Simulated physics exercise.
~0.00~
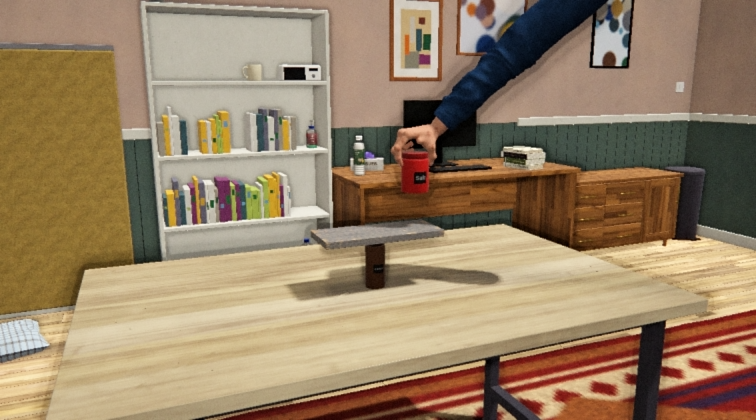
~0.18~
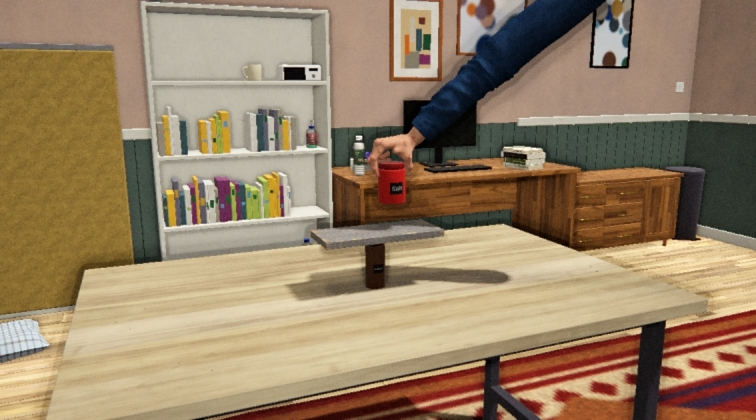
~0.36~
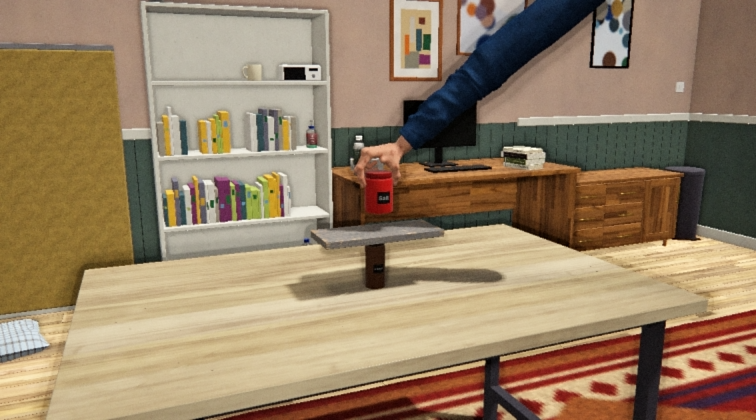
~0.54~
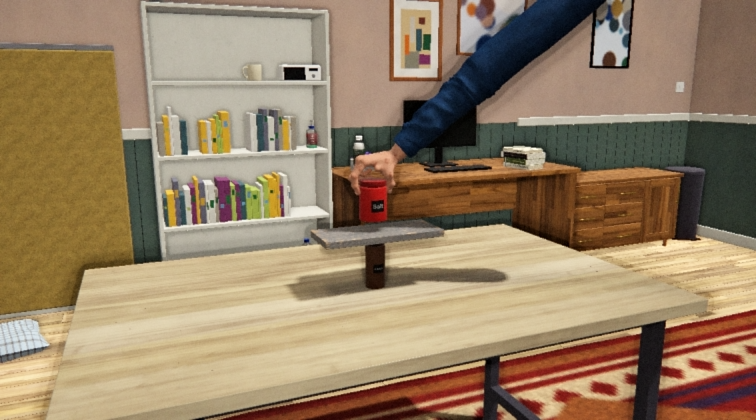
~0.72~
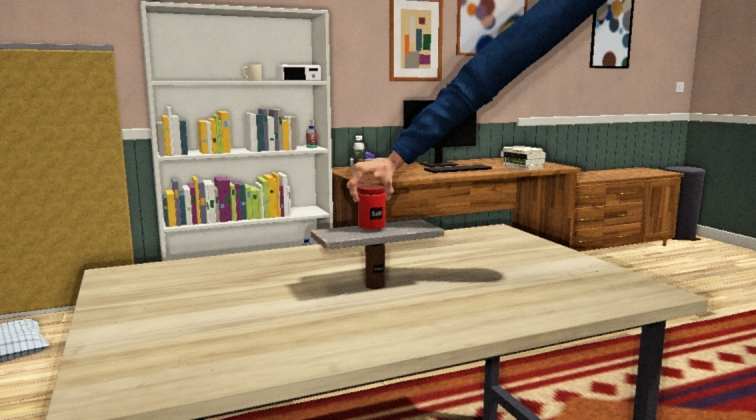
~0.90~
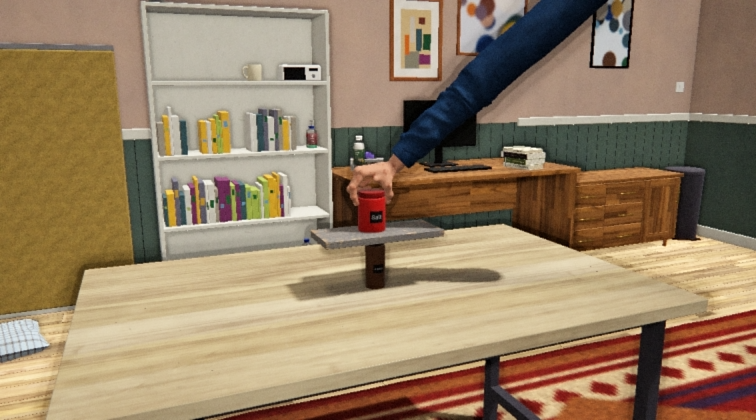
An arm in a dark blue sleeve reaches in from the upper right of a home room, seen from a fixed, slightly raised view across a pale wooden table. A grey slab rests on a dark brown shaker at the table's middle, with a white bookcase behind to the left and a wooden desk behind to the right. The hand lowers a red jar, shifting it slightly left, and sets it on the slab, still gripping it.
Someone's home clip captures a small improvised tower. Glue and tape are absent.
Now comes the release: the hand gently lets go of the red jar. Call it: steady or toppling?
Steady.
After 1.10 s, no change.
After 1.30 s, red jar resting near (372, 211).
In the end (2.0 s), all 3 unmoved. At the end, from the last picture's camera, red jar near (372, 211). The stack keeps its balance.
